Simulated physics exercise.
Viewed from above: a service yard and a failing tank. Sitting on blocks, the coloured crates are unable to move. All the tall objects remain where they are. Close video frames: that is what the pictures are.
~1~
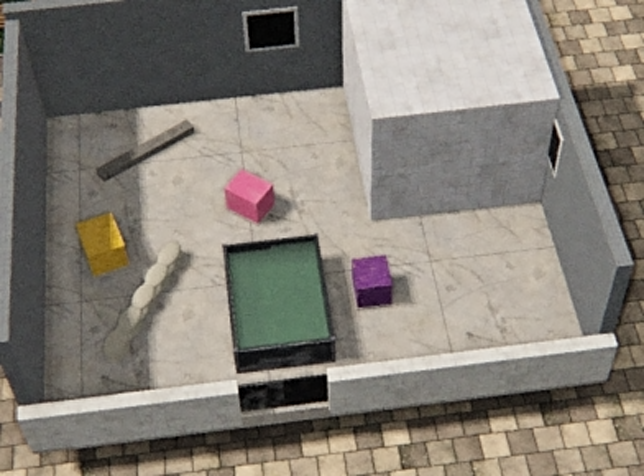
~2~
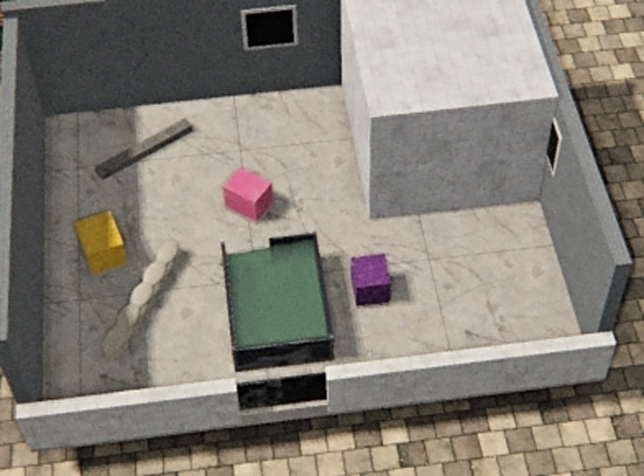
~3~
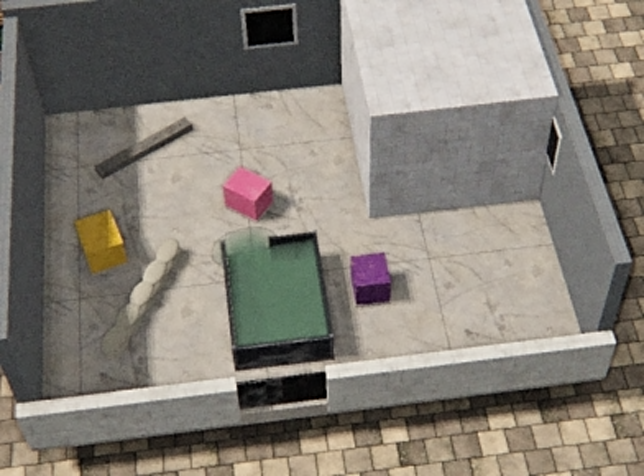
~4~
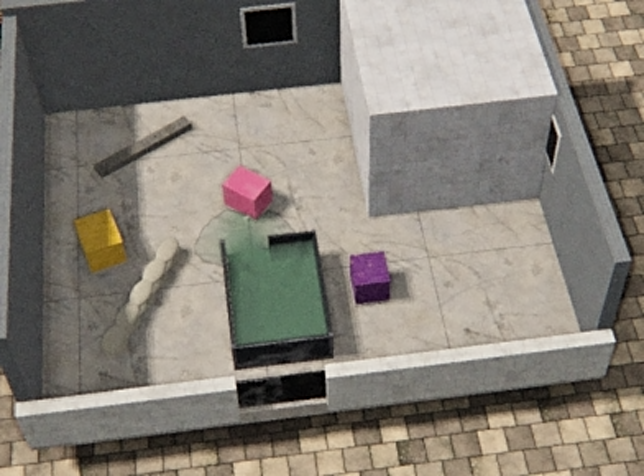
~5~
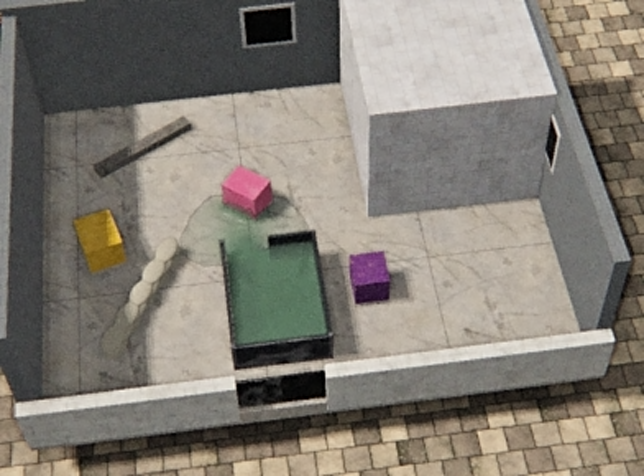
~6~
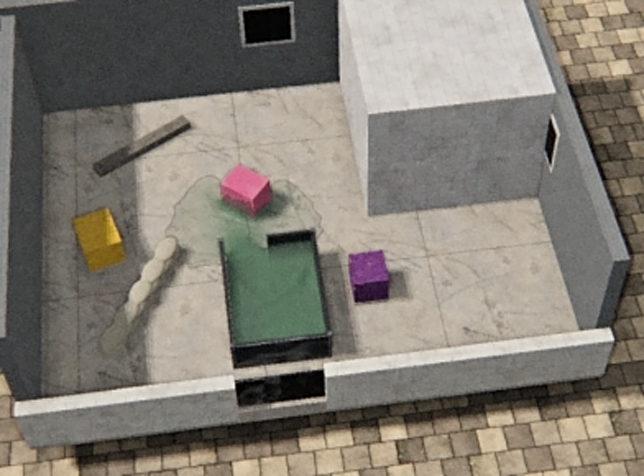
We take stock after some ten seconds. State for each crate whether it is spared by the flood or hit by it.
Outcome: The purple crate will be caught by the water; the pink crate will be caught by the water; the yellow crate will be missed by the water.
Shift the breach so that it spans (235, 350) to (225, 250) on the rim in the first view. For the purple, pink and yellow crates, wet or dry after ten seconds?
Result: Purple crate is not reached; pink crate is swamped; yellow crate is swamped.
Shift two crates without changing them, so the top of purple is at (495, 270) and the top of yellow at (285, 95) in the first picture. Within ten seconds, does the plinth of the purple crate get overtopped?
As for the purple one, it keeps clear.
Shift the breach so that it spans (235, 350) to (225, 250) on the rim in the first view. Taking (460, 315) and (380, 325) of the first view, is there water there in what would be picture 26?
First spot unflooded, second spot unflooded.
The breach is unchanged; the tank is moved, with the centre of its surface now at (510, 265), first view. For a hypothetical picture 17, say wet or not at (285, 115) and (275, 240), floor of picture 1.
The first spot is not reached, while the second is wetted.
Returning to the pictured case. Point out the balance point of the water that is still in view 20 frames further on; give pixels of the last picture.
Near pixel (229, 240).
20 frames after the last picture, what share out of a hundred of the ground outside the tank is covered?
I reckon around 35 %.
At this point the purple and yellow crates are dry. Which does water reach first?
That's the crate marked yellow.
A moment on, water covers 15 % of the floor; the purple crate not reached, the pink crate water round its plinth, the yellow crate not reached.
Next, water covers 25 % of the floor; the purple crate not reached, the pink crate water round its plinth, the yellow crate water round its plinth.
Then, water covers 35 % of the floor; the purple crate water round its plinth, the pink crate water round its plinth, the yellow crate water round its plinth.
Later, water covers 55 % of the floor; the purple crate water round its plinth, the pink crate water round its plinth, the yellow crate water round its plinth.
In the end, water covers 70 % of the floor; the purple crate was topped, the pink crate was topped, the yellow crate stayed above the water.
